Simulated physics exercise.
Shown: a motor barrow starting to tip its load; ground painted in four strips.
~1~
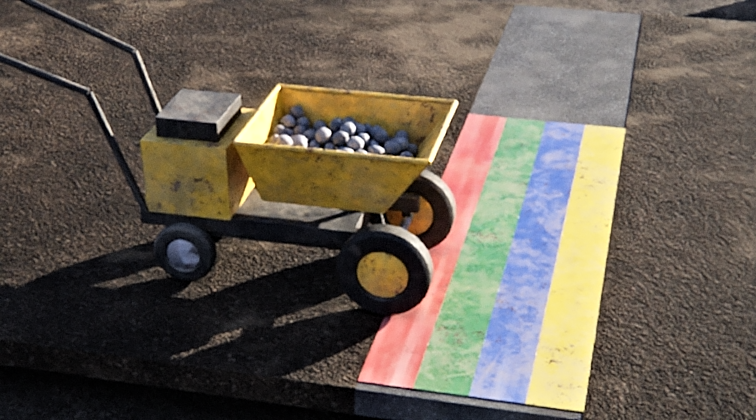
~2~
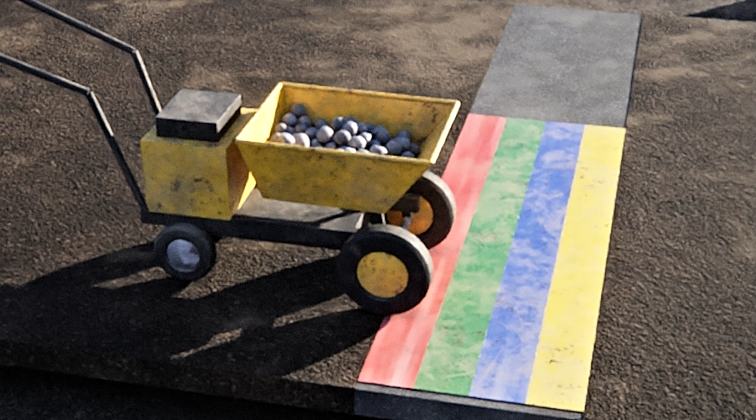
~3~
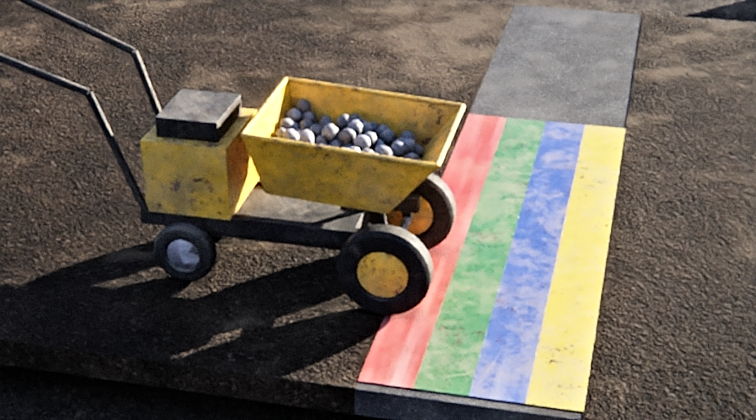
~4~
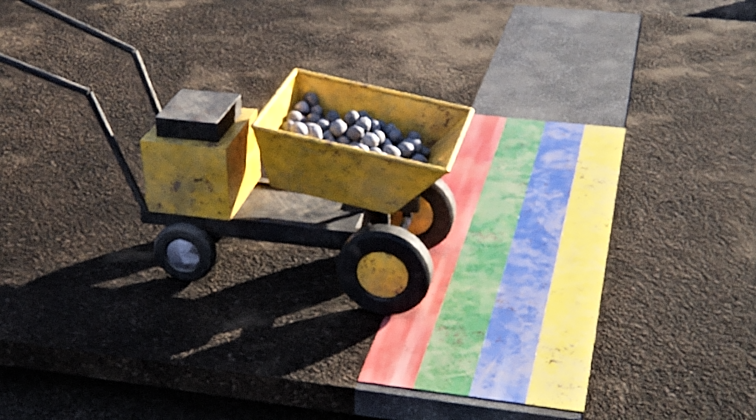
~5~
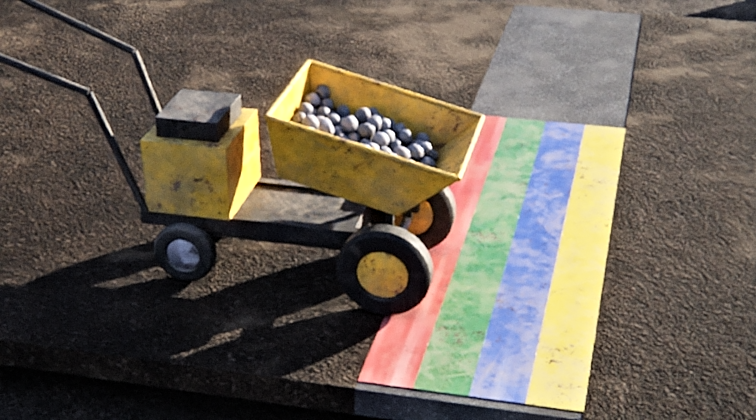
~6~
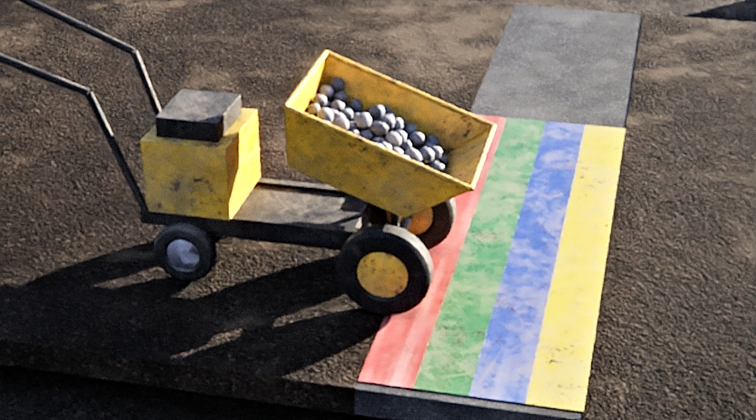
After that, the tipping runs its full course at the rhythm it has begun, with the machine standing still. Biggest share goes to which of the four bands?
Biggest share: Yellow.
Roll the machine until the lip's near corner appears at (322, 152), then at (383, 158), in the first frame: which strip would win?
First place: Green; second place: The blue strip.
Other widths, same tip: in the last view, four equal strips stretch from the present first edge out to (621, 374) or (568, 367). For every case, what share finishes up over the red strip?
0 % and 0 %, near enough.
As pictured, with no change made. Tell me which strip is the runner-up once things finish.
Behind the top strip comes the blue one.
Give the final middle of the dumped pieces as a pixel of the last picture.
Near pixel (573, 292).
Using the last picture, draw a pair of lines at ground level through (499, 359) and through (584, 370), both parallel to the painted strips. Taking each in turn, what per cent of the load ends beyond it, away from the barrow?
In order: Near 80 %, then 20 %.
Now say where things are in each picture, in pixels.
In the first picture, lip of the skip at (428, 163), level; top of the load at (340, 139), round cobbles; red strip at (402, 341); green strip at (454, 348); blue strip at (508, 355); yellow strip at (563, 362).
In the second picture, lip of the skip at (430, 164), level; top of the load at (342, 138).
In the third picture, lip of the skip at (437, 167), tipped barely; top of the load at (330, 132).
In the fourth picture, lip of the skip at (446, 172), tipped a little; top of the load at (314, 132).
In the fifth picture, lip of the skip at (458, 179), tipped a little; top of the load at (325, 126).
In the sixth picture, lip of the skip at (471, 189), tipped clearly; top of the load at (338, 120); red strip at (402, 341); green strip at (454, 348); blue strip at (508, 355); yellow strip at (563, 362).
Soon, skip tipped steeply; all in the skip.
A while on, skip tipped right over; most in the skip; a small part over the blue strip; about a quarter over the yellow strip; a stray few off the paint.
Towards the end, skip tipped right over; about a quarter in the skip; about a quarter over the blue strip; about a third over the yellow strip; a small part off the paint.
Finally, skip tipped right over; about a quarter in the skip; none over the red strip; none over the green strip; about a quarter over the blue strip; about a third over the yellow strip; about a quarter off the paint.
